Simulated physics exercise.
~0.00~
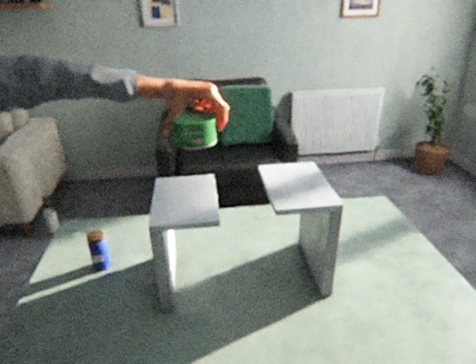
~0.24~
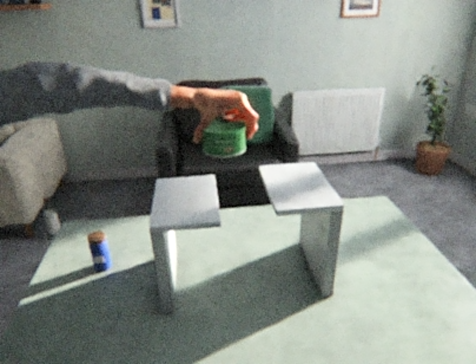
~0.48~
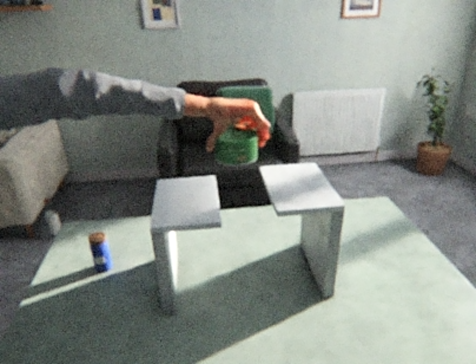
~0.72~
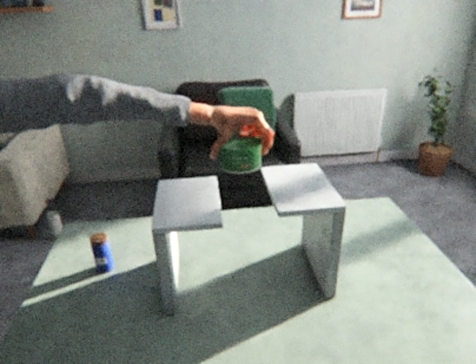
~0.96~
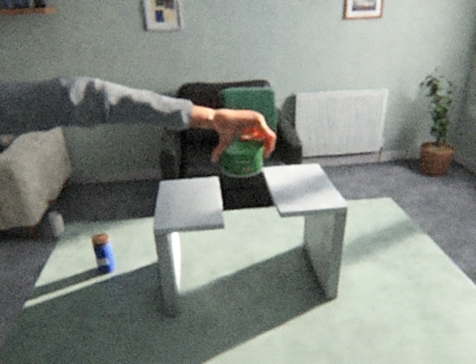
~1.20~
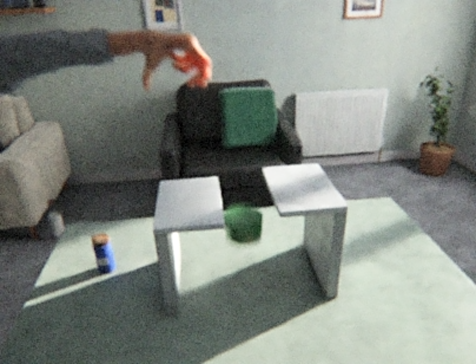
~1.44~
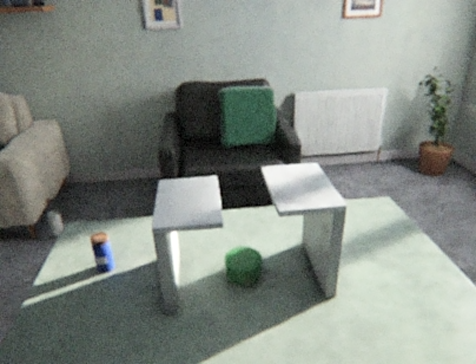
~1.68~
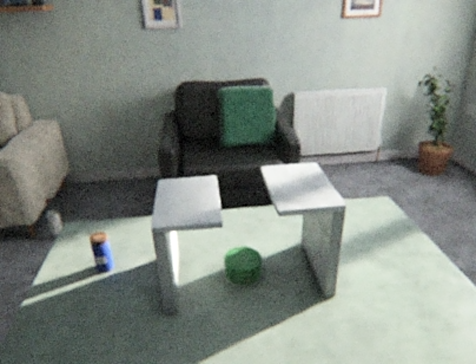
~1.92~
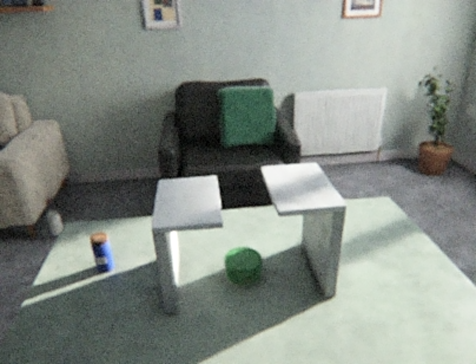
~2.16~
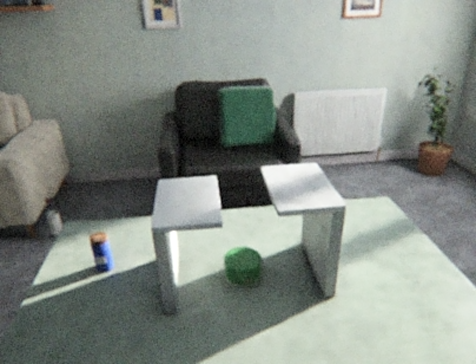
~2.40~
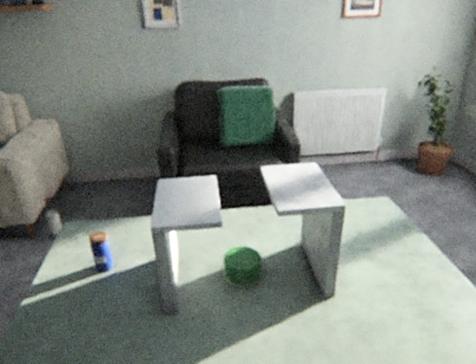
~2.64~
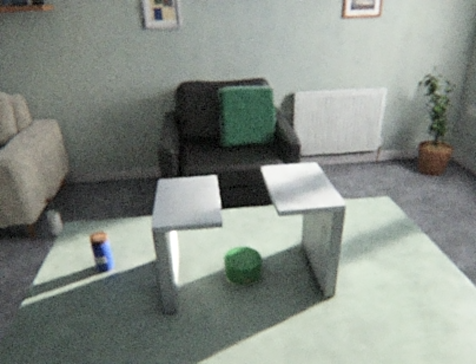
The clip opens with a hand reaching in from the left, holding a green tub above two pale ledges with a gap between them, while a small blue container with an orange-brown top stands off to the left. The hand carries the tub to the right and lowers it a little, until it hovers over the gap. The fingers let go, and the arm draws back to the left as the tub drops between the ledges. It passes through without being caught and lands on the pale green surface below. The tub rests there between the supports, and the blue container remains in its place.
